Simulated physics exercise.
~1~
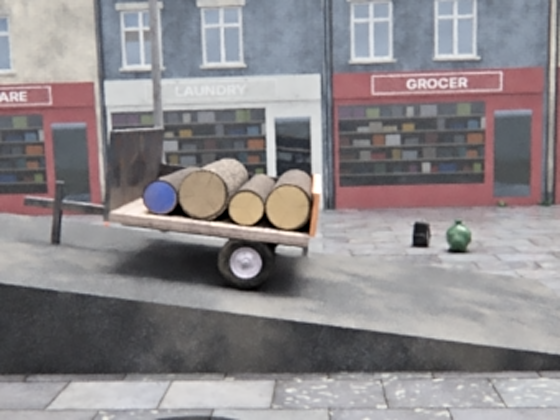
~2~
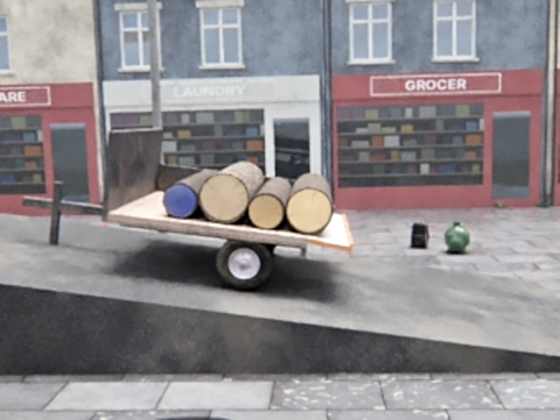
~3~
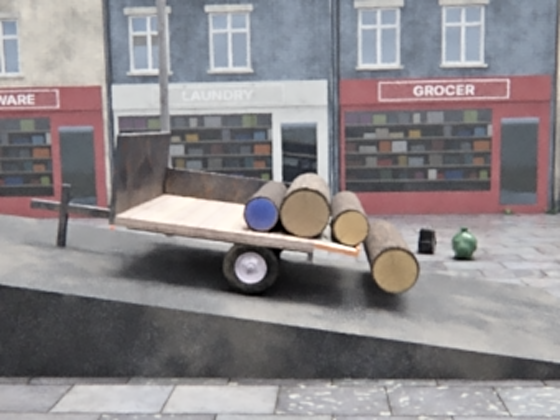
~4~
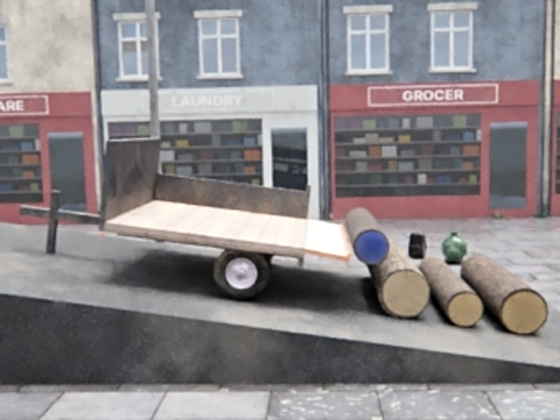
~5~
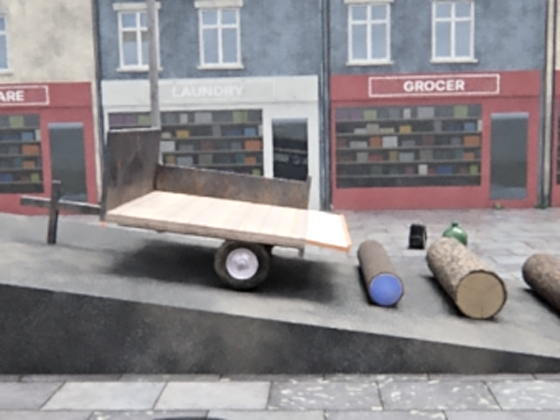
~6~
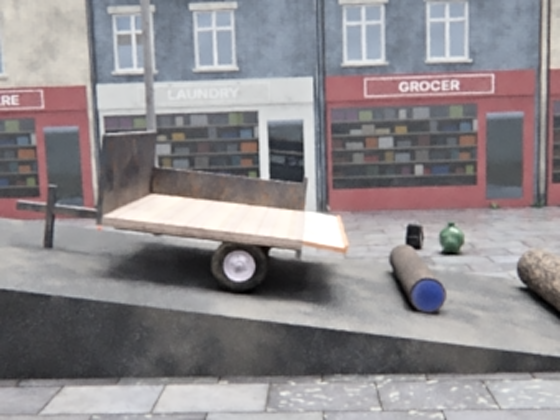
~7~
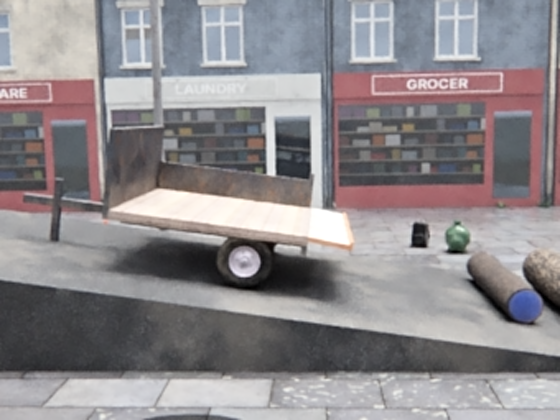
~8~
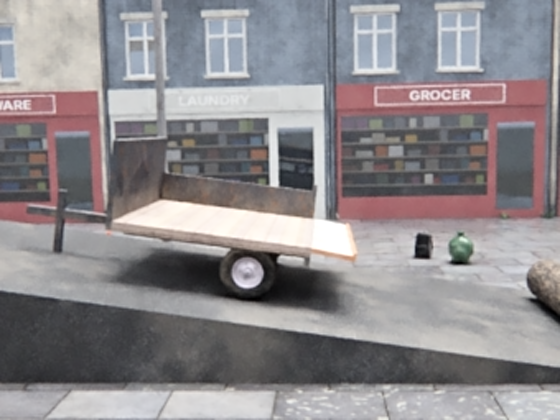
To begin with, four logs, one with a blue end, lie side by side on a trailer parked on a slope in front of a row of shops, including a grocer. The tailgate drops open on the right, and the logs start rolling down the bed toward it. One by one they tumble over the edge onto the sloping ground, the blue-ended log going last. All of them keep rolling downhill to the right, with the blue one trailing behind. By the end, the trailer is empty, the blue log is out of view, and only part of one log shows at the right edge.
